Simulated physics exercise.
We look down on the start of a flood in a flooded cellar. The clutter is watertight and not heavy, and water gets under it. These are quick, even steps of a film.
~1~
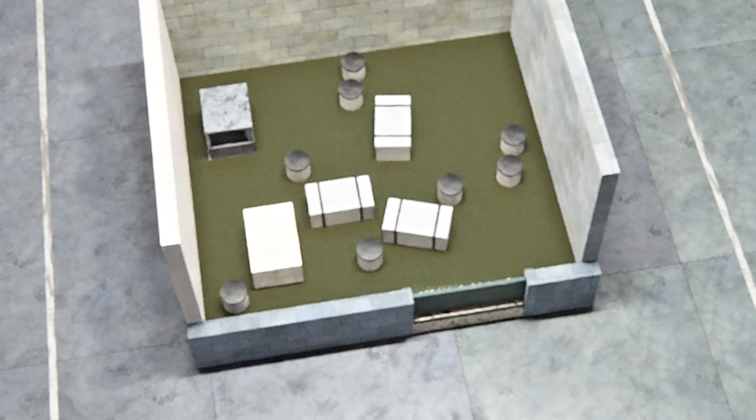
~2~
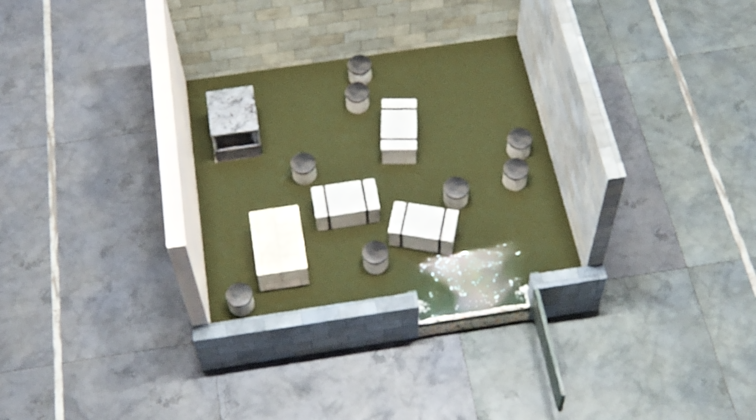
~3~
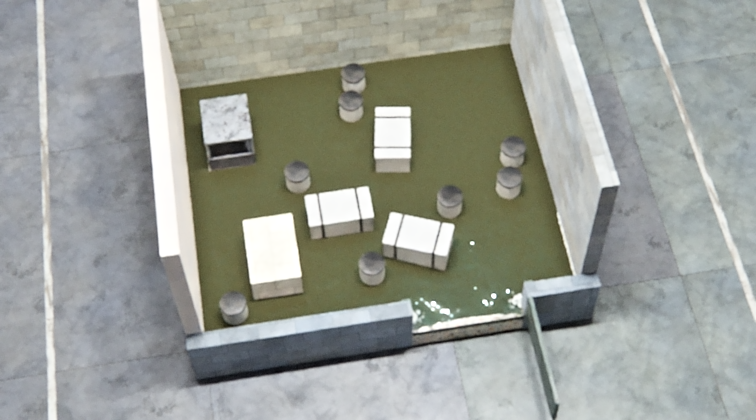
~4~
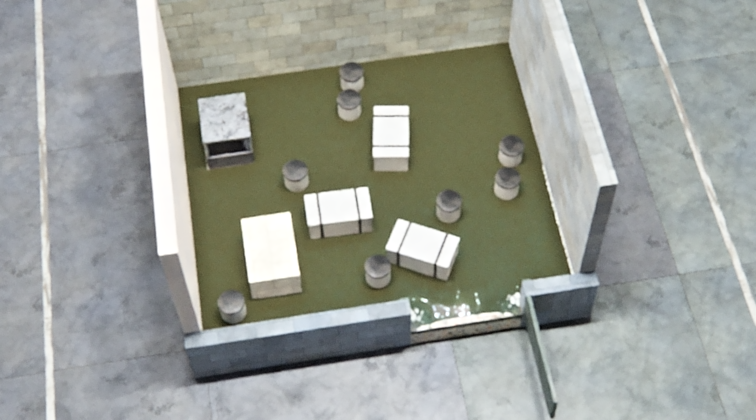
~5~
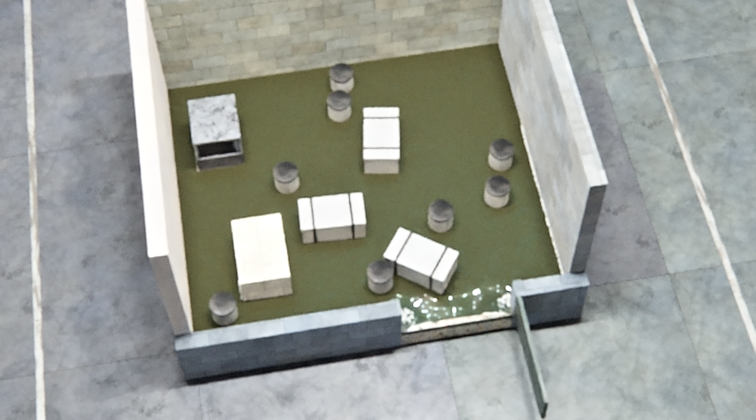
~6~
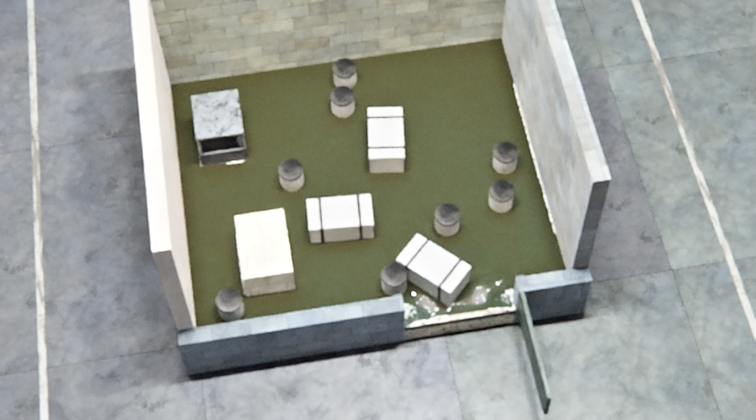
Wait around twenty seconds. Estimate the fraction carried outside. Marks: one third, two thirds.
That comes to two thirds or more.
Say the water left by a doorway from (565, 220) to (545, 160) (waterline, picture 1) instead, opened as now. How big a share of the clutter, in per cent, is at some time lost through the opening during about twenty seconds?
I make it 50 per cent.
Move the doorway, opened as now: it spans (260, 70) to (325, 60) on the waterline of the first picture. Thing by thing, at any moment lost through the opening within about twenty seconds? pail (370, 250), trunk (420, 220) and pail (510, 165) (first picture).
One after the other: Kept in, no, kept in.
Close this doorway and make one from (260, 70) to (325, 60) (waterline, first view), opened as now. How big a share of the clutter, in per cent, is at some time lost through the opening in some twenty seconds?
Close to 50 %.
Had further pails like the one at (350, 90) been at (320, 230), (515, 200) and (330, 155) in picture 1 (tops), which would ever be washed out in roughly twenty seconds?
In turn: Gone, gone, through.
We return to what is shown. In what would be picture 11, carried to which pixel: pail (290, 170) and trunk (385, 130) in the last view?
Near (318, 190) and (410, 162).
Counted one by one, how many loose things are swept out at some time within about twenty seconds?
9 of them.
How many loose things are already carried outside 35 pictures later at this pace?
9 of them.
A moment on, 2 of 11 are out; 9 afloat.
Next, 5 of 11 are out; 6 afloat.
Later, 9 of 11 are out; 2 afloat.
In the end, 9 of 11 are out; 2 afloat.
